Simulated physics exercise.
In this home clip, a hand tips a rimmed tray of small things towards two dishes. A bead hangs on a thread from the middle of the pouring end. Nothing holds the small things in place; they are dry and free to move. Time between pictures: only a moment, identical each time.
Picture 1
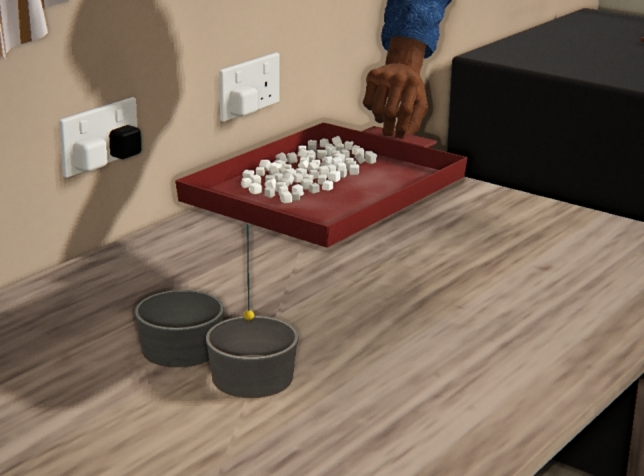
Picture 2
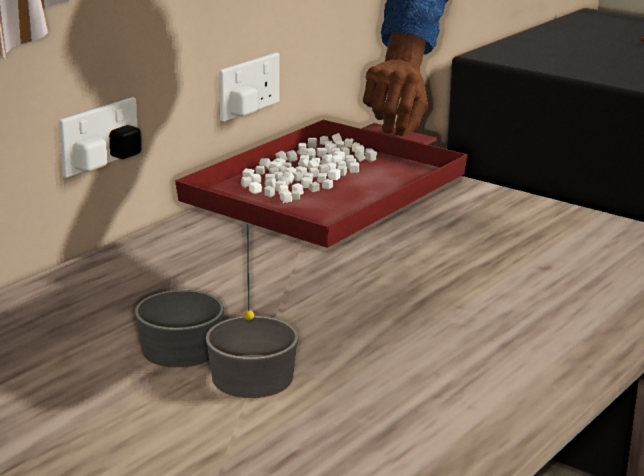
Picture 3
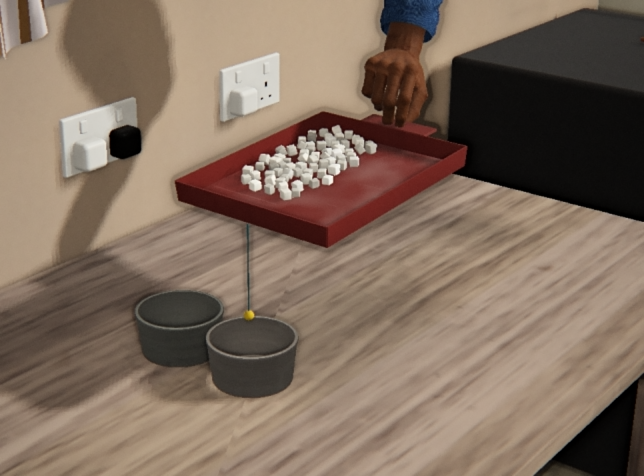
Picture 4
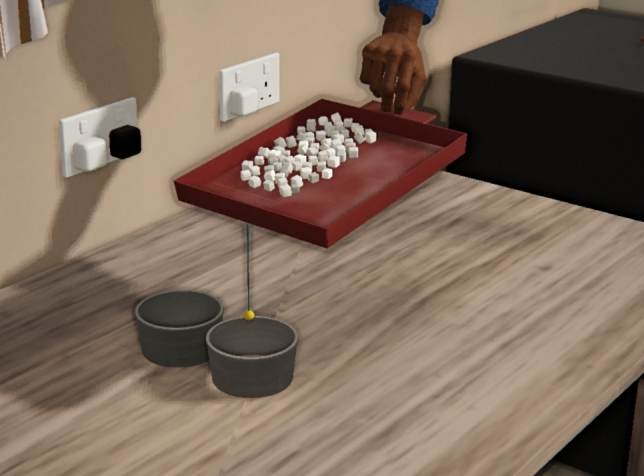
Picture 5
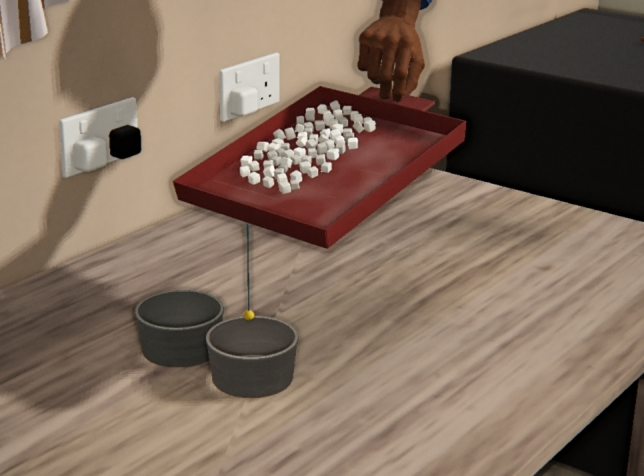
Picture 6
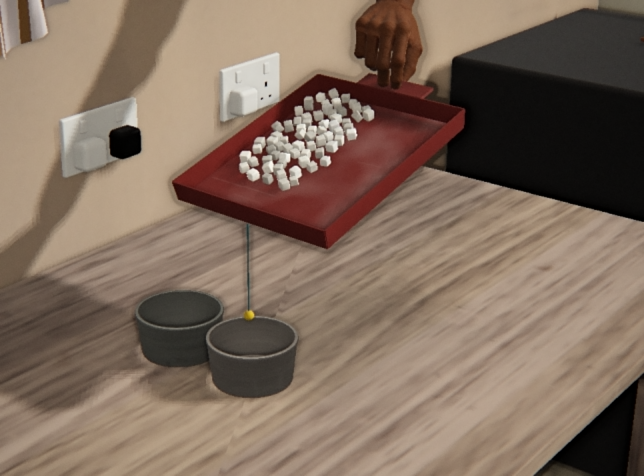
At first, a hand holds a red rimmed tray of small white cubes almost level above a wooden counter, with two dark dishes below its near end. The hand then raises the far end steadily, slanting the tray more, while the cubes stay clustered and the dishes remain still.
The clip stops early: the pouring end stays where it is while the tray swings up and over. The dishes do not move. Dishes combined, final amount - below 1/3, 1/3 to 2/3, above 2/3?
Below 1/3.
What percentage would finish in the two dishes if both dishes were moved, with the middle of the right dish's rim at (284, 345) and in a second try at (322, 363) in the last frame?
First position: Some 10 %; second position: Some 20 %.
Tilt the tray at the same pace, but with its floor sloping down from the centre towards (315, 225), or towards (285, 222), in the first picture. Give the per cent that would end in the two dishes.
In order: About 10, then 20 percent.
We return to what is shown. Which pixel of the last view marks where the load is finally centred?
The centre settles at about (176, 410).
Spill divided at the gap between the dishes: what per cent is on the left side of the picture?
Estimate: About 70 percent.
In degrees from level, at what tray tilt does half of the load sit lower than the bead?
That would be about 115 degrees from level.
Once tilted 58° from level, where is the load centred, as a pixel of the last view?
Near (234, 188).
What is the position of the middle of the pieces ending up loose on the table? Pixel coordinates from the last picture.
I'd put the middle somewhere around (157, 409) in the last picture.
Shortly afterwards, tray tipped steeply; the whole lot on the tray.
Next, tray tipped right over; all but a few on the tray; only a few outside both.
Some moments later, tray tipped past a quarter turn; a little in the right dish; the bulk outside both.
In the end, tray tipped past a quarter turn; a little in the right dish; none at all in the left dish; the bulk outside both.
